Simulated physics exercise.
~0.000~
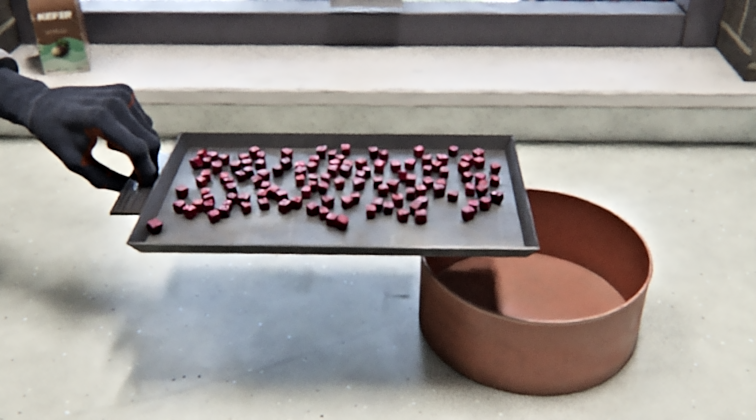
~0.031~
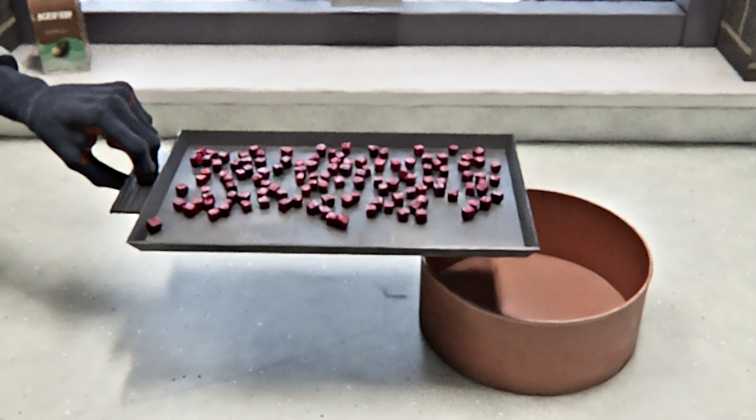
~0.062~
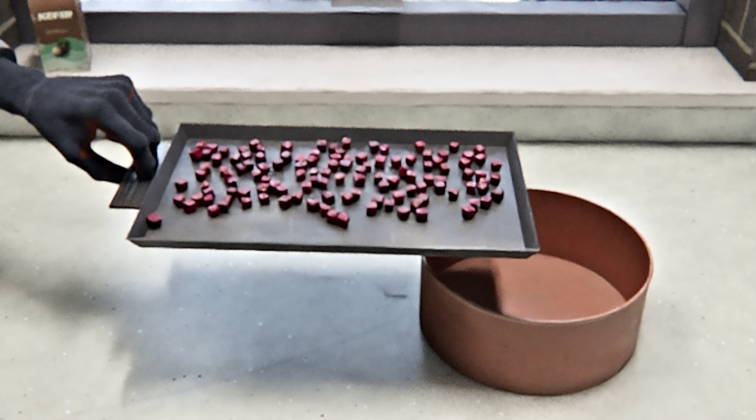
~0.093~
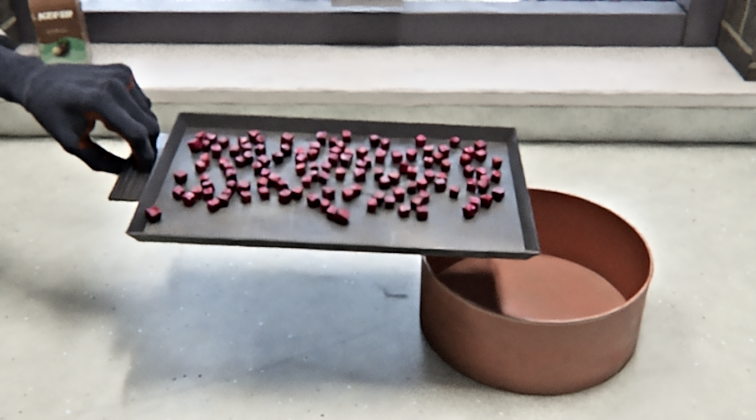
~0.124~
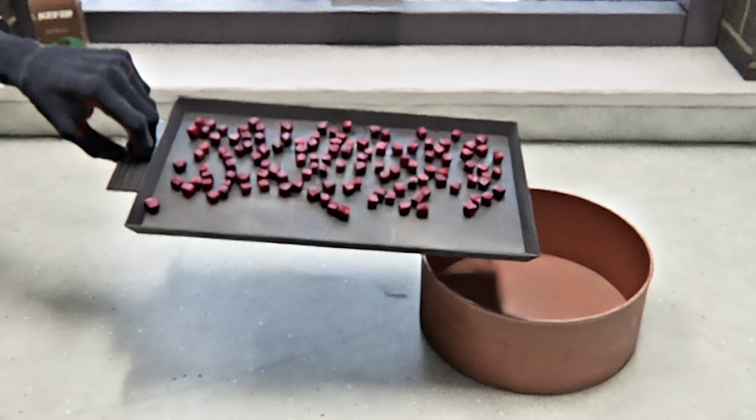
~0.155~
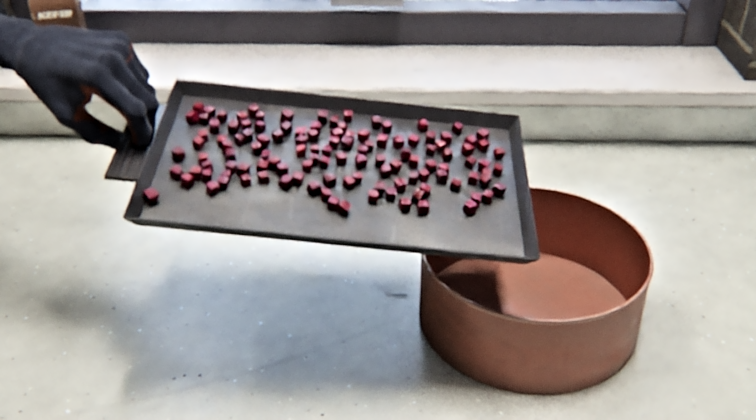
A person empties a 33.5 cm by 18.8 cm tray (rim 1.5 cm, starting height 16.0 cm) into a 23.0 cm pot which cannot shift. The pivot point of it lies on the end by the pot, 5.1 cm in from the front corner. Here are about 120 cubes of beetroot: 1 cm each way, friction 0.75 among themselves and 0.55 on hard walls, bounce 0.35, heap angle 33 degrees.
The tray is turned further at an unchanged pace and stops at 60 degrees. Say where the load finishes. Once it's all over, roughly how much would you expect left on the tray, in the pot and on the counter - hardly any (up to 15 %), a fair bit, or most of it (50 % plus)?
I'd expect left on the tray: Hardly any; pot: Hardly any; counter: Most of it.
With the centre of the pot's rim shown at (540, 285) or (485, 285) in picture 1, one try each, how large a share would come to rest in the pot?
Try one: ~ 65 %; try two: ~ 75 %.
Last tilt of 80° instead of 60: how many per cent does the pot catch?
Result: Close to 15 %.
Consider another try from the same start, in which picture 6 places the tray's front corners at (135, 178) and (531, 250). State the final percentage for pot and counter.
You'd end with pot at 30 and counter at 65.
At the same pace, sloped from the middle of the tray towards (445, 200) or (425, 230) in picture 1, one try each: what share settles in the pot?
I'd put it at about 80 per cent for the first tilt and about 20 per cent for the second.
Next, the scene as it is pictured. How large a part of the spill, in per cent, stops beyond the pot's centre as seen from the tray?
Near 50 in a hundred.
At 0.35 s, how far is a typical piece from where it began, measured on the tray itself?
Around 0 centimetres.
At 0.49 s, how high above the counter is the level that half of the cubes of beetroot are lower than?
I'd put it near 26 cm.
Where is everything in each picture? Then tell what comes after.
In the first picture, tray tilt 0 degrees, front corners at (138, 238) and (529, 243); middle of the pieces at (339, 184); pot at (534, 247).
In the second picture, tray tilt 1 degrees, front corners at (138, 237) and (529, 243); middle of the pieces at (339, 183).
In the third picture, tray tilt 2 degrees, front corners at (138, 233) and (529, 244); middle of the pieces at (340, 179).
In the fourth picture, tray tilt 5 degrees, front corners at (137, 228) and (530, 246), lowest corner right front; middle of the pieces at (340, 174).
In the fifth picture, tray tilt 8 degrees, front corners at (136, 220) and (530, 249), lowest corner right front; middle of the pieces at (340, 166).
In the sixth picture, tray tilt 12 degrees, front corners at (135, 212) and (530, 252), lowest corner right front; middle of the pieces at (341, 159); pot at (535, 246). The tray's pace is about 125 degrees a second.
After 0.35 s, tilt 37 degrees; the tray holds 100 %, the pot 0 %.
After 0.49 s, tilt 54 degrees; the tray holds 100 %, the pot 0 %.
Then, at 0.75 s, tilt 60 degrees; the tray holds 25 %, the pot 0 %.
By 2.1 s all is still; tray 5 %, pot 5 %, counter 90 %.
